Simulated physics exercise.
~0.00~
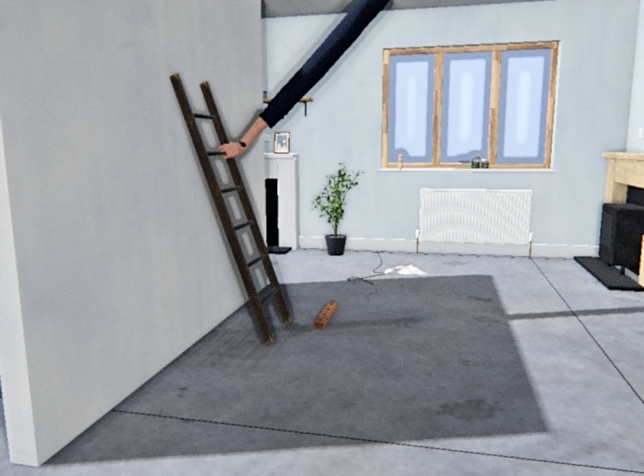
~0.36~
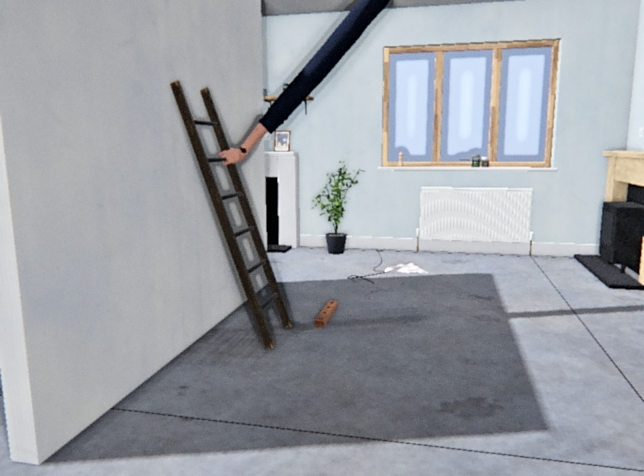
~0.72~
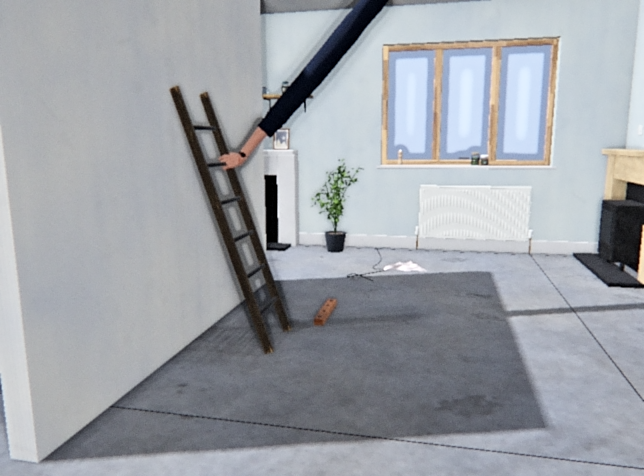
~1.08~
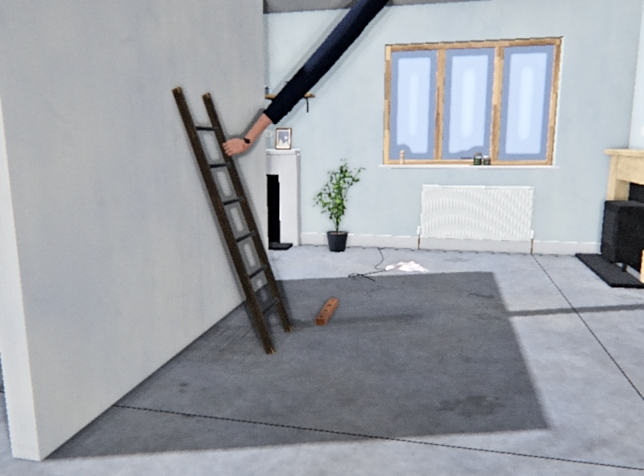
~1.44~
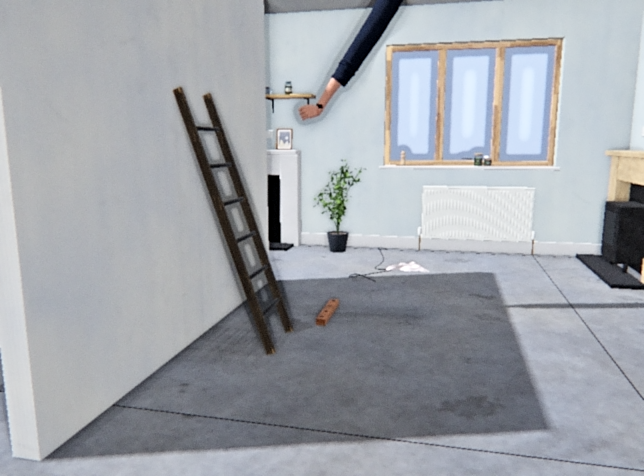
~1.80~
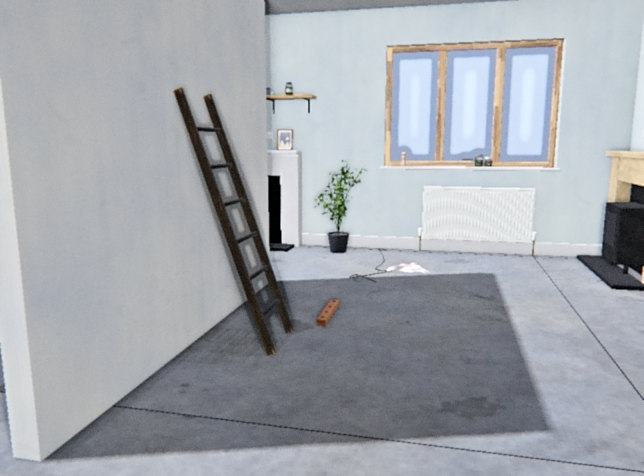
A dark, ladder-like frame with rungs leans against a pale wall on the left of a light blue room, seen from slightly above by a gently swaying camera. A reddish brick lies on the shadowed grey floor beside it, with a potted plant, a white radiator and a wood-framed window behind. A hand on a dark-sleeved arm, reaching in from the top, grips the frame as it settles slightly downward. The hand then lets go, draws back up to the right and leaves the view. The dark frame stays leaning against the wall, holding its place.
